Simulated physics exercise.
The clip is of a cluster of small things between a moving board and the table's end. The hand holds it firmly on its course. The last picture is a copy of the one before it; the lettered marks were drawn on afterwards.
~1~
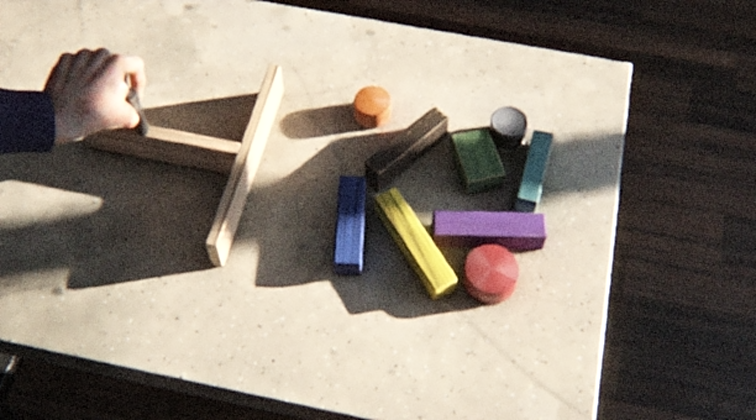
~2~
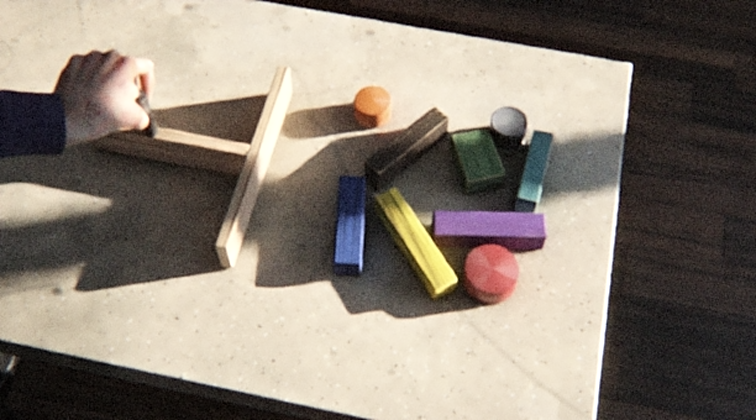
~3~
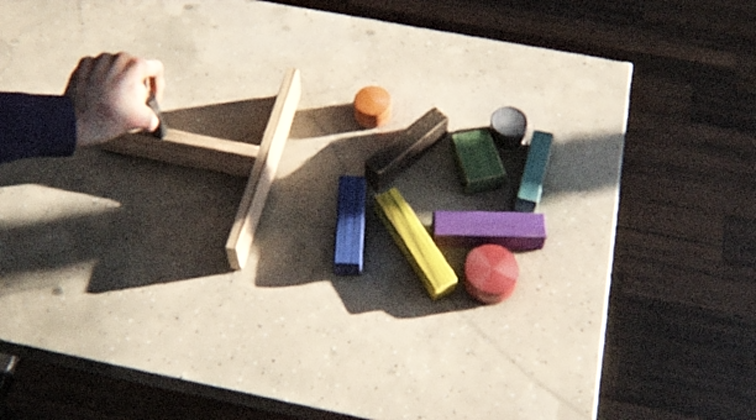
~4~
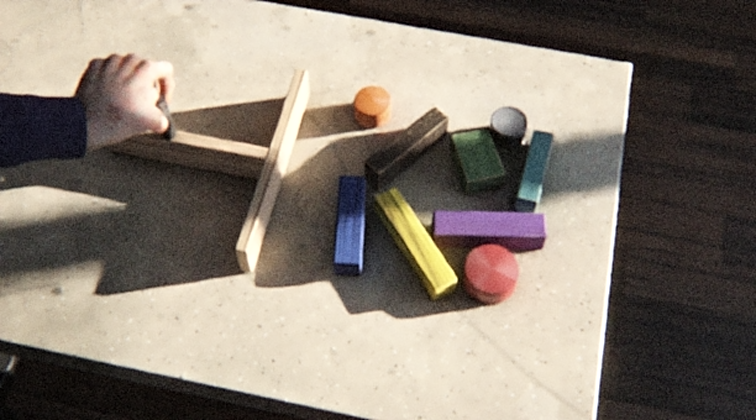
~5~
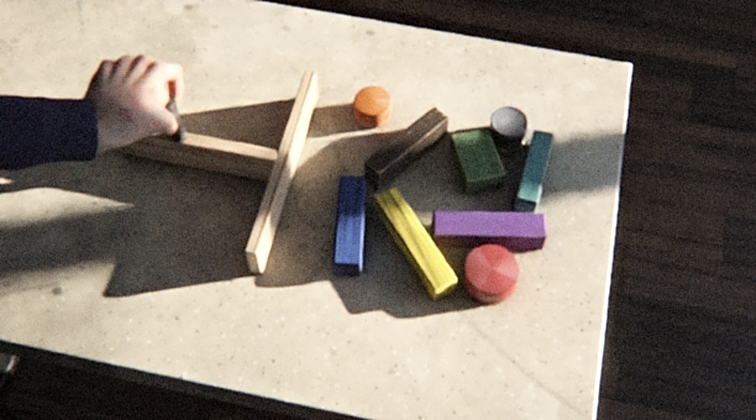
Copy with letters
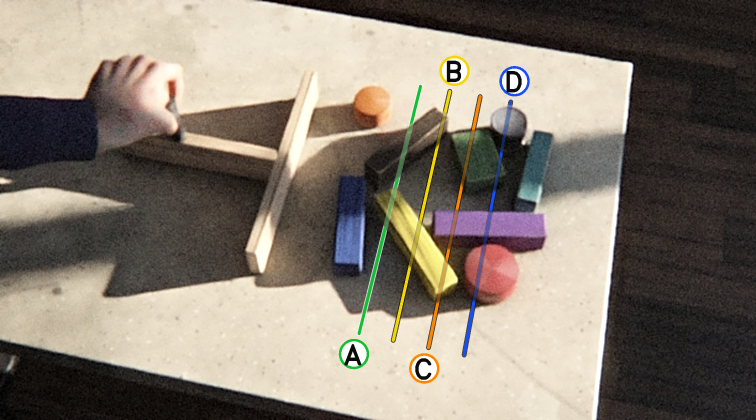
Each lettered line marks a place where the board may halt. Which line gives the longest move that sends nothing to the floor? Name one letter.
No farther than D.
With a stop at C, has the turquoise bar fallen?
No.
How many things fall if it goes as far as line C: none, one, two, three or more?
In all, none.
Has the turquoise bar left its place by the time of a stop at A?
No.
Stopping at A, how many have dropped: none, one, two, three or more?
In all, none.
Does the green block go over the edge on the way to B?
No.
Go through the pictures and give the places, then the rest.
Board (245, 149); yellow stick (414, 243); black bar (407, 148), in the first frame.
Board (254, 151); green block (477, 161), in the second frame.
Board (263, 153); turquoise bar (534, 172), in the third frame.
Board (273, 154); purple stick (488, 230), in the fourth frame.
Board (282, 156); orange tin (373, 107); yellow stick (414, 243); black bar (407, 148), in the fifth frame.
On the copy, A at (392, 200); B at (424, 206); C at (456, 212); D at (489, 218).
On D. First, board (356, 170); orange tin (402, 112); yellow stick (421, 244).
Then, board (433, 184); purple stick (542, 241); turquoise bar (544, 176).
Finally, board (488, 194); purple stick (598, 253); turquoise bar (587, 196); nothing has fallen.
By contrast, A is safe but short; B is safe but short; C is safe but short.
